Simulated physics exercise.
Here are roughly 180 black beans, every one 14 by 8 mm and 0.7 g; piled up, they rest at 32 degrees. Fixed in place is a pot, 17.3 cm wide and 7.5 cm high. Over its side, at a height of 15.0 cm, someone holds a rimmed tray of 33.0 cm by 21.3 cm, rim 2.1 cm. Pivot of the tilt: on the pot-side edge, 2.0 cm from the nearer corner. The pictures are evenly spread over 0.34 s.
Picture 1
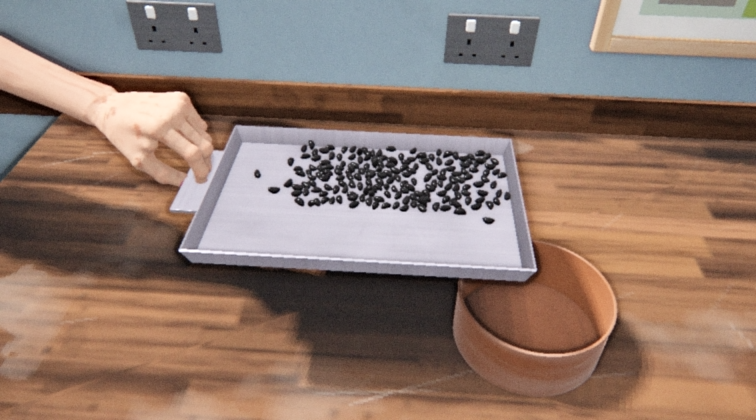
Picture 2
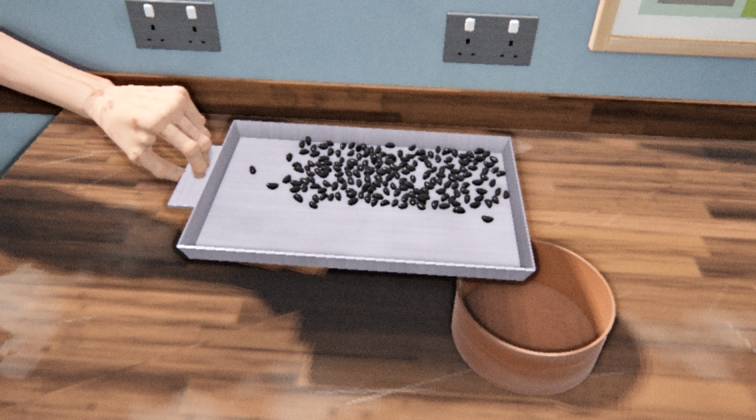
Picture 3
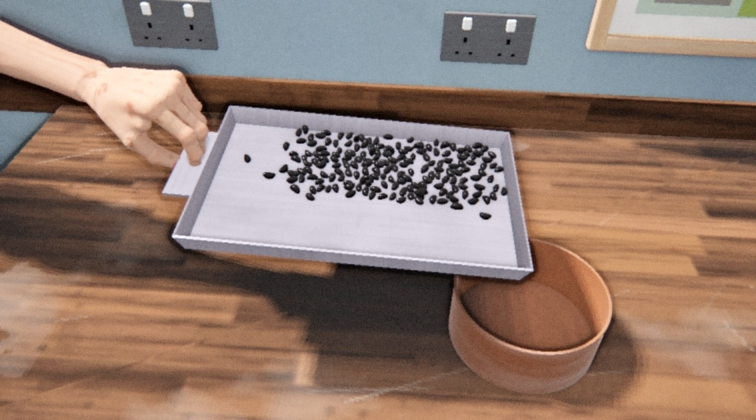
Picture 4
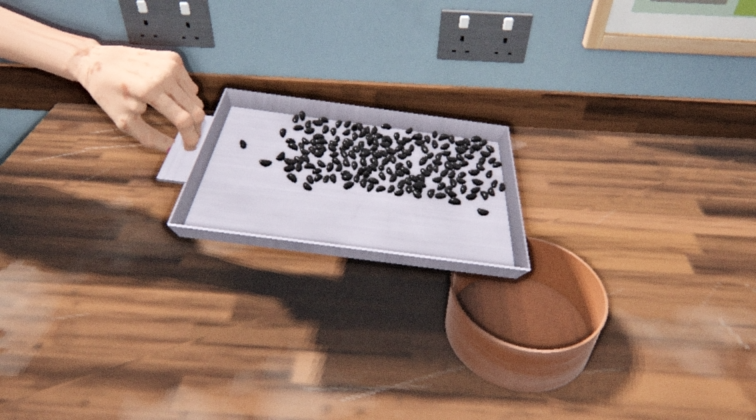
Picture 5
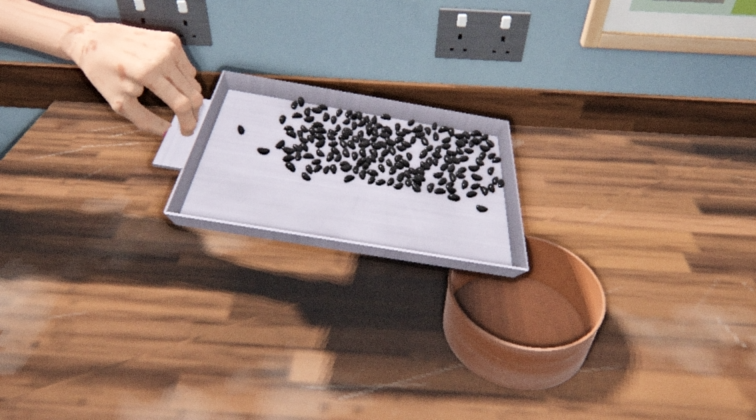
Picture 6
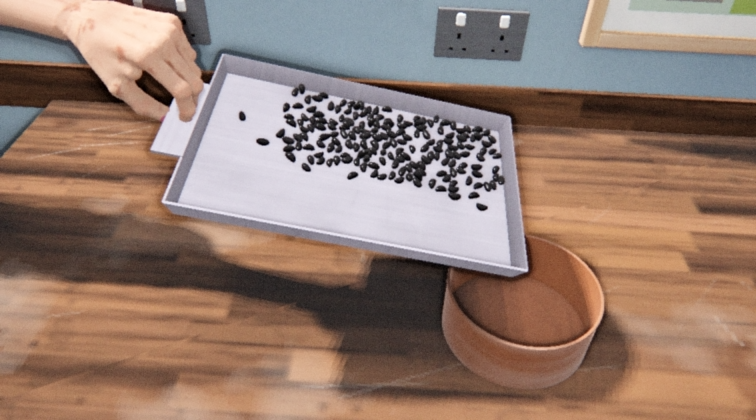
A hand slowly raising the left end of a grey tray of black beans, its right corner above a round brown pot.
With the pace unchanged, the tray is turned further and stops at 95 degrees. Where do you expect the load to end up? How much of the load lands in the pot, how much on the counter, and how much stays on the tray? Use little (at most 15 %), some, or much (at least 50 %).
Pot - much, counter - some, tray - little.
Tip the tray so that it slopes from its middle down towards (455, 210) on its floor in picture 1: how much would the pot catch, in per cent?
I'd estimate about 55 %.
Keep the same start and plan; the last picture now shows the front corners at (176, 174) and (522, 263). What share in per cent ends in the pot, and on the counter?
Pot 90; counter 10.
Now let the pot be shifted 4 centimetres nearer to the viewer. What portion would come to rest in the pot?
Result after the change: About 100 in a hundred.
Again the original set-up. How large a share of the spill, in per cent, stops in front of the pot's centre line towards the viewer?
I'd put it at around 100 per cent.
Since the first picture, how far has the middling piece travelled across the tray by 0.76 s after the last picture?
About 16 cm.
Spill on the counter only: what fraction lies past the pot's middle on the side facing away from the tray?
Near 60 in a hundred.
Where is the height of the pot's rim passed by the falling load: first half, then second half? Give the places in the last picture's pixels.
(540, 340) first, (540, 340) later, roughly.
Then, 0.76 s after the last picture, tilt 52 degrees; the tray holds 95 %, the pot 0 %.
Then, 1.27 s after the last picture, tilt 77 degrees; the tray holds 80 %, the pot 10 %.
Then, 1.84 s after the last picture, tilt 95 degrees; the tray holds 0 %, the pot 65 %.
In the end, pot 65 %, counter 35 %, tray 0 %.
